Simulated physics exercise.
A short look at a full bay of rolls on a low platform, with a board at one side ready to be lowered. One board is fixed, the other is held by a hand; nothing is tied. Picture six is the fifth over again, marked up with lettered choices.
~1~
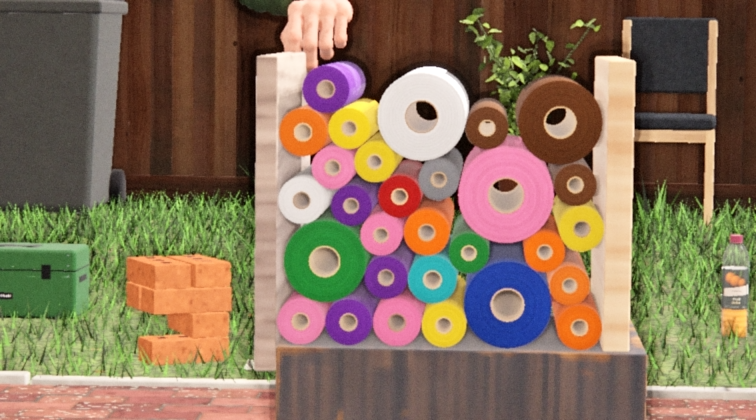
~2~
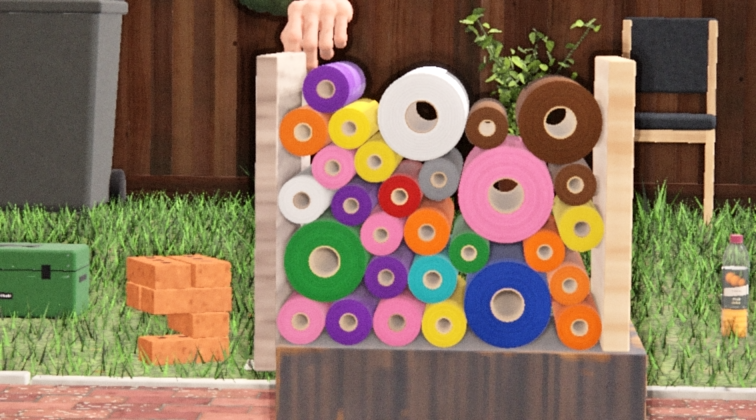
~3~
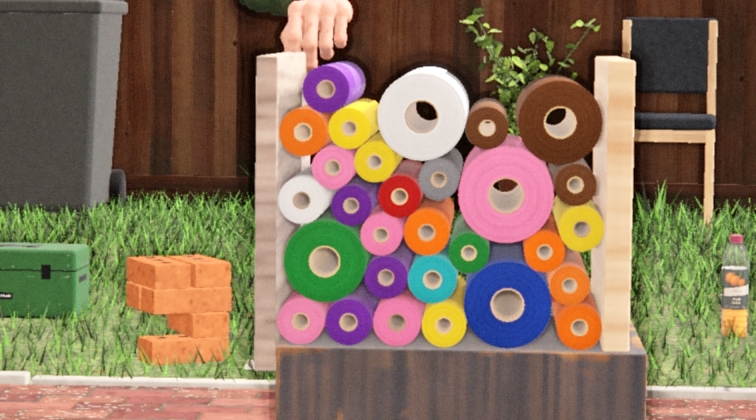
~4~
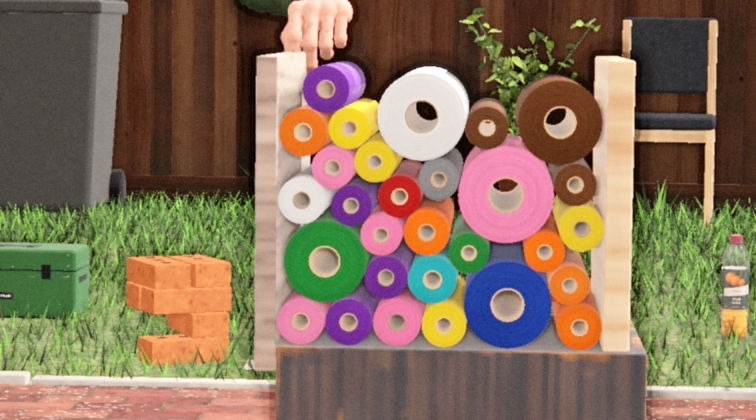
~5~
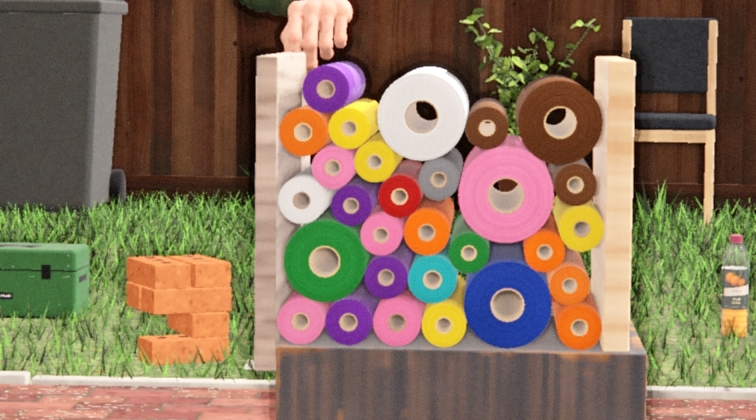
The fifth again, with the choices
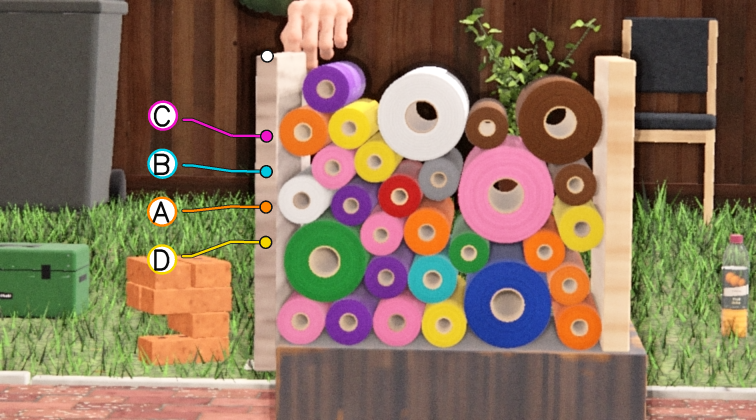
Hand resting on top of the left side board beside a stack of colourful rolls on a low platform, nothing visibly moving.
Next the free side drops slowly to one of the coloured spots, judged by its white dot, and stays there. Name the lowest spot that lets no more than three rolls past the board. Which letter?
The answer is mark A.
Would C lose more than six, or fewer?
It loses fewer than six.
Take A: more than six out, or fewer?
At A, fewer than six.
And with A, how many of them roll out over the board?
It comes to two.
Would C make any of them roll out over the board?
No, at C.
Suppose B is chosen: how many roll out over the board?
The count is none.
On the marked copy, A at (266, 207); B at (266, 171); C at (267, 136); D at (266, 242); the white dot at (267, 56).
Following A. Soon after the start, top of the board (279, 127).
Later, top of the board (278, 205).
In the end, top of the board (278, 207), two out over the board.
As for the rest, B none out over the board; C none out over the board; D more than three out over the board.
